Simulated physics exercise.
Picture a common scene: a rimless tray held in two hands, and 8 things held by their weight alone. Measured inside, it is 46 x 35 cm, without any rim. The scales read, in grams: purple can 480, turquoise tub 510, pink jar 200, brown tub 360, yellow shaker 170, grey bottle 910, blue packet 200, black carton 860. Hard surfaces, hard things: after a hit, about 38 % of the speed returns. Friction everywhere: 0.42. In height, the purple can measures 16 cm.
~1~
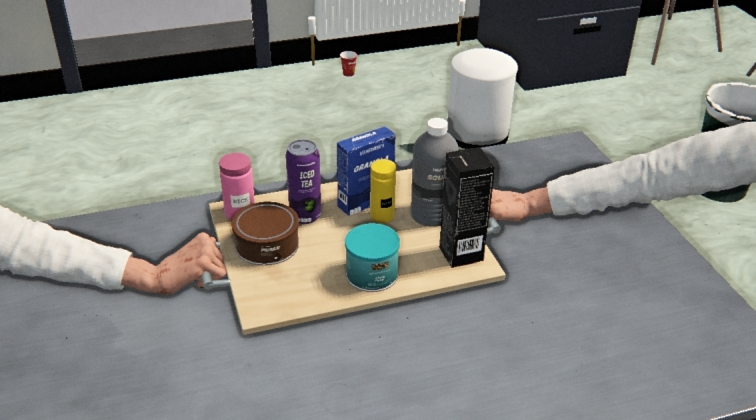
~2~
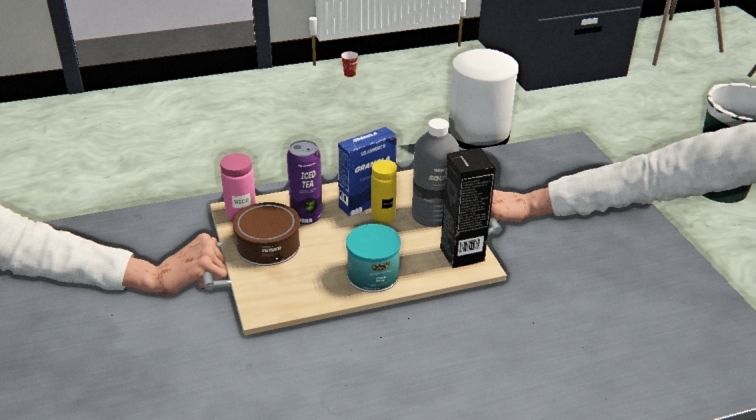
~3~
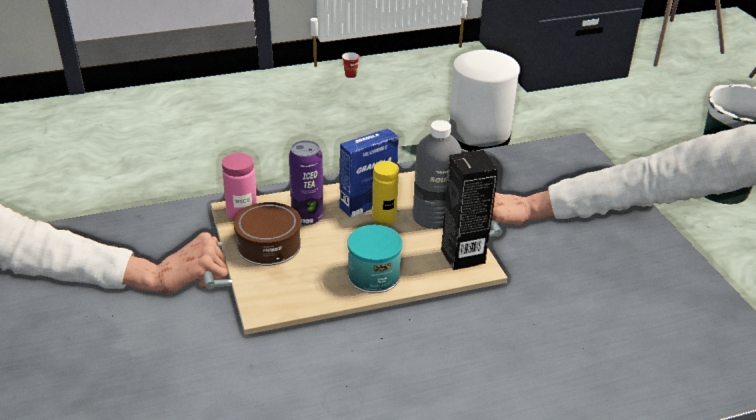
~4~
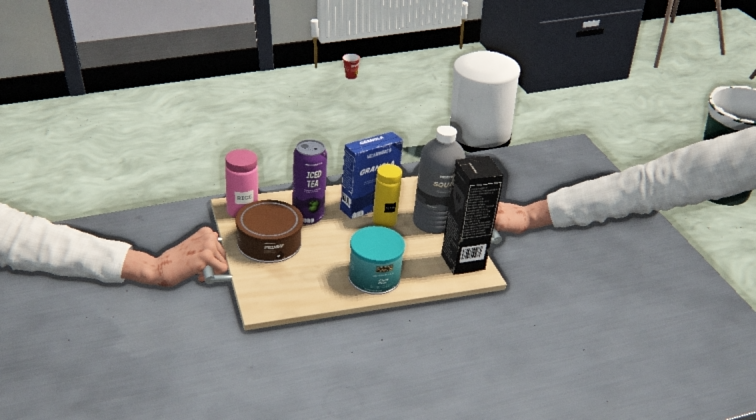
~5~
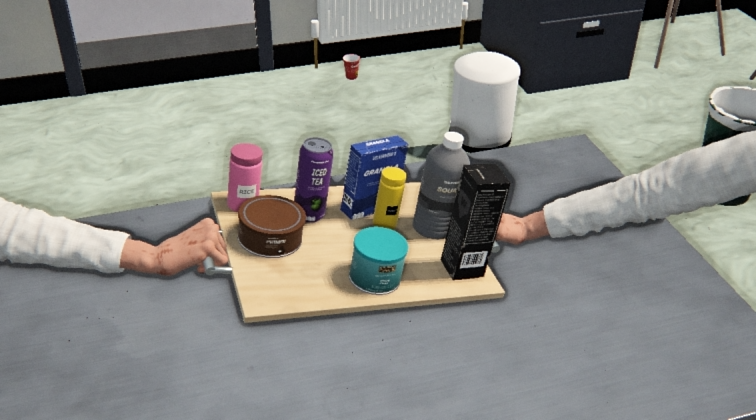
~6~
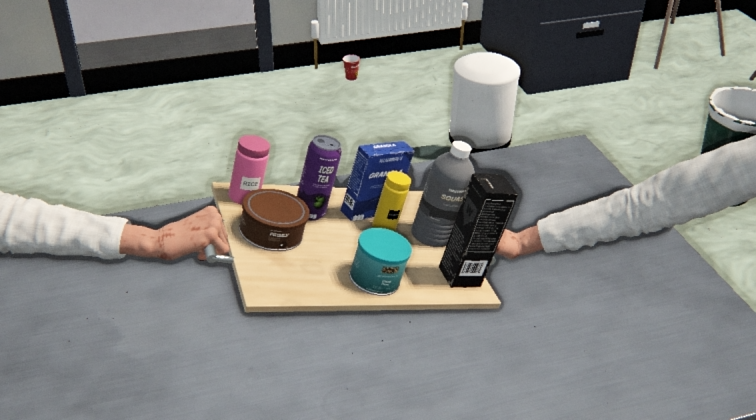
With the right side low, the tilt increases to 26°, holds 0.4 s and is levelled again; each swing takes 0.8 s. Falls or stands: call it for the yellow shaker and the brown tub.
Yellow shaker: Falls; brown tub: Stands.
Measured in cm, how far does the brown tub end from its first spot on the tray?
Start to finish, roughly 29 cm.
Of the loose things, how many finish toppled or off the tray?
Tally: 6.
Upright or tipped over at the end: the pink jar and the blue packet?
Well, the pink jar holds steady, and the blue packet tumbles down.
Then, 0.60 s past the last view, tilt 26°, right edge down; black carton now off the tray; yellow shaker tipped 56° against what carries it near (418, 215); brown tub shifted 6 cm near (310, 212).
Then, 0.80 s past the last view, tilt 26°, right edge down; grey bottle and blue packet now off the tray; yellow shaker on its side near (444, 228); brown tub shifted 12 cm near (341, 219).
Then, 1.10 s past the last view, tilt 18°, right edge down; purple can and yellow shaker now off the tray; brown tub shifted 25 cm near (399, 225); turquoise tub shifted 22 cm.
Then, 1.30 s past the last view, tilt 6°, right edge down; turquoise tub now off the tray; brown tub shifted 29 cm near (418, 216); pink jar shifted 33 cm.
Finally, off the tray and tipped over, purple can, turquoise tub, yellow shaker, grey bottle, blue packet and black carton; not toppled but over 5 cm from the start, pink jar and brown tub. Final places as that camera would see them, yellow shaker near (462, 275), brown tub near (417, 210).
